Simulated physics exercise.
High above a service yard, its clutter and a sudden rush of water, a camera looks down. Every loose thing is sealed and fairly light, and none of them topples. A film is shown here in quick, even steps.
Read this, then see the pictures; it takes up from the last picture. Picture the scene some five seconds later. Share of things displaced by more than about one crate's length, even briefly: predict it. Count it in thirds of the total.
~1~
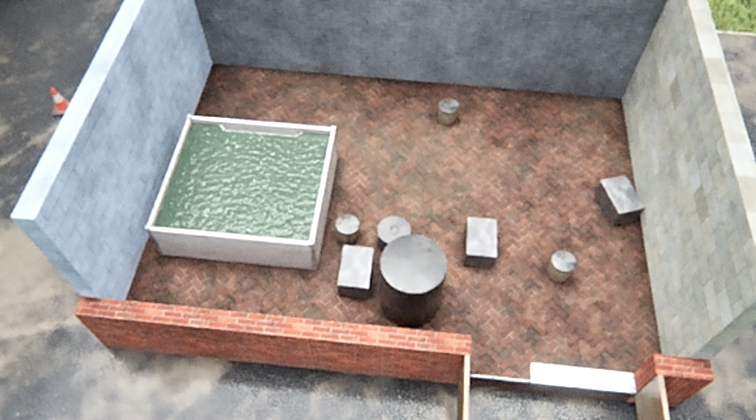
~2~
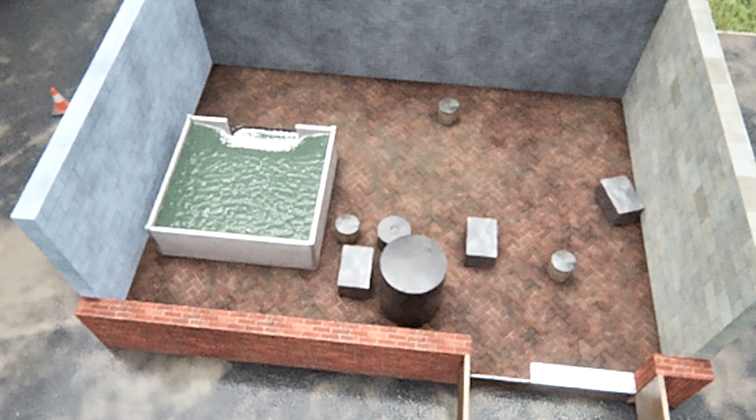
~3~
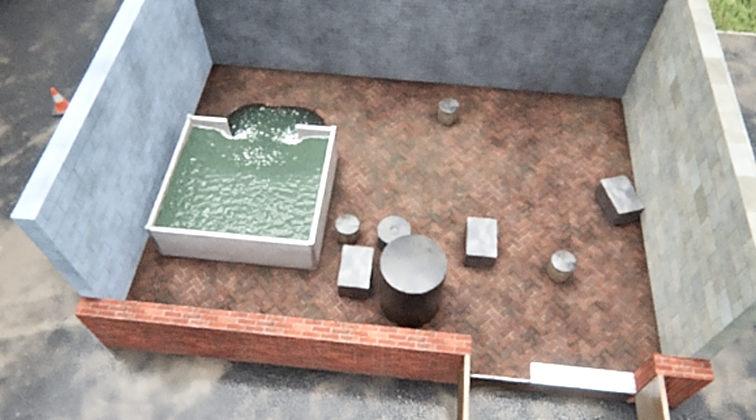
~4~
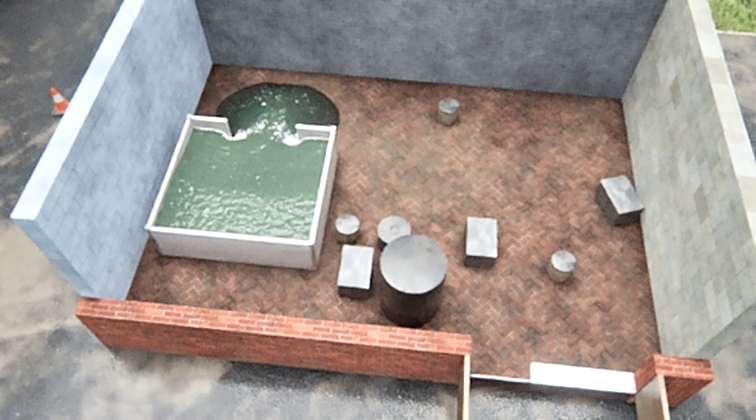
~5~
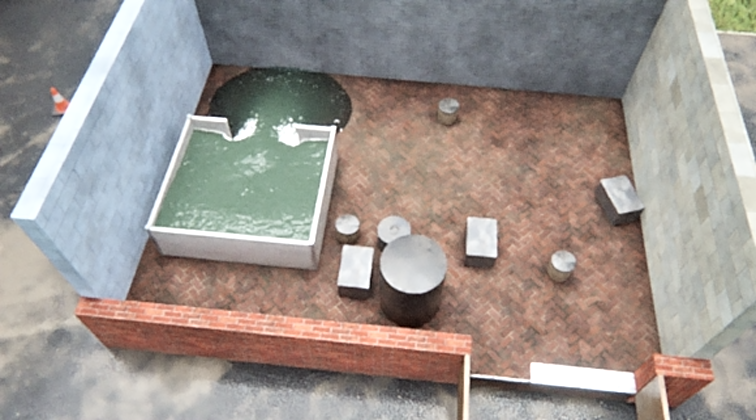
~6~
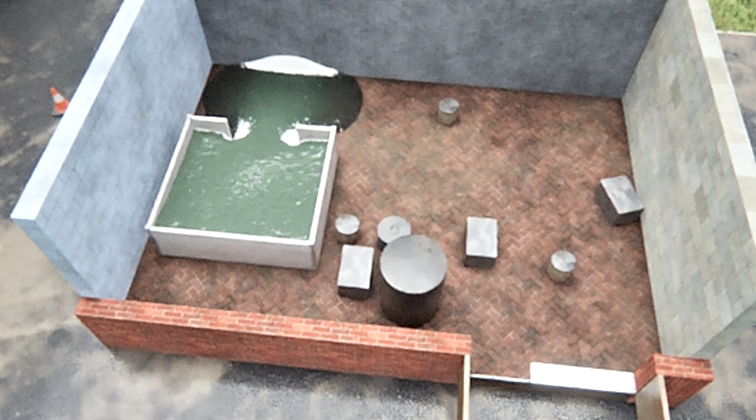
Counting the far movers, it's low - under a third.
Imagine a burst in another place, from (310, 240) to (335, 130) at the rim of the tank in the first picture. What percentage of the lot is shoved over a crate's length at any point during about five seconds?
About 90 per cent.
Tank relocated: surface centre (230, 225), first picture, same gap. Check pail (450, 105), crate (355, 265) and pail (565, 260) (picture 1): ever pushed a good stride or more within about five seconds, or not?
Taking them in turn: Got sent well off; kept near its start; kept near its start.
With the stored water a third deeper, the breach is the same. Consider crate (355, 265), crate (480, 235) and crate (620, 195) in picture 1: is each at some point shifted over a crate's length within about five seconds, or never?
First one missed the mark, second one missed the mark, third one cleared the mark.
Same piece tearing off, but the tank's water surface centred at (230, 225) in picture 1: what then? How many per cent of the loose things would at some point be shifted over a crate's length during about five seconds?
Estimate: Near 30 per cent of them.
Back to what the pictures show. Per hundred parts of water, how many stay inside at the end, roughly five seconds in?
I'd put it near 100 per cent.
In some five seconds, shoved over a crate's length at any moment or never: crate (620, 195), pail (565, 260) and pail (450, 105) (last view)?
Note, listed order - moved a long way / never went far / moved a long way.
A moment on, 0 of 7 are well off their spots; 0 afloat.
Next, 0 of 7 are well off their spots; 0 afloat.
Later, 1 of 7 are well off their spots; 0 afloat.
In the end, 2 of 7 are well off their spots, and 2 have been at some point; 1 afloat.
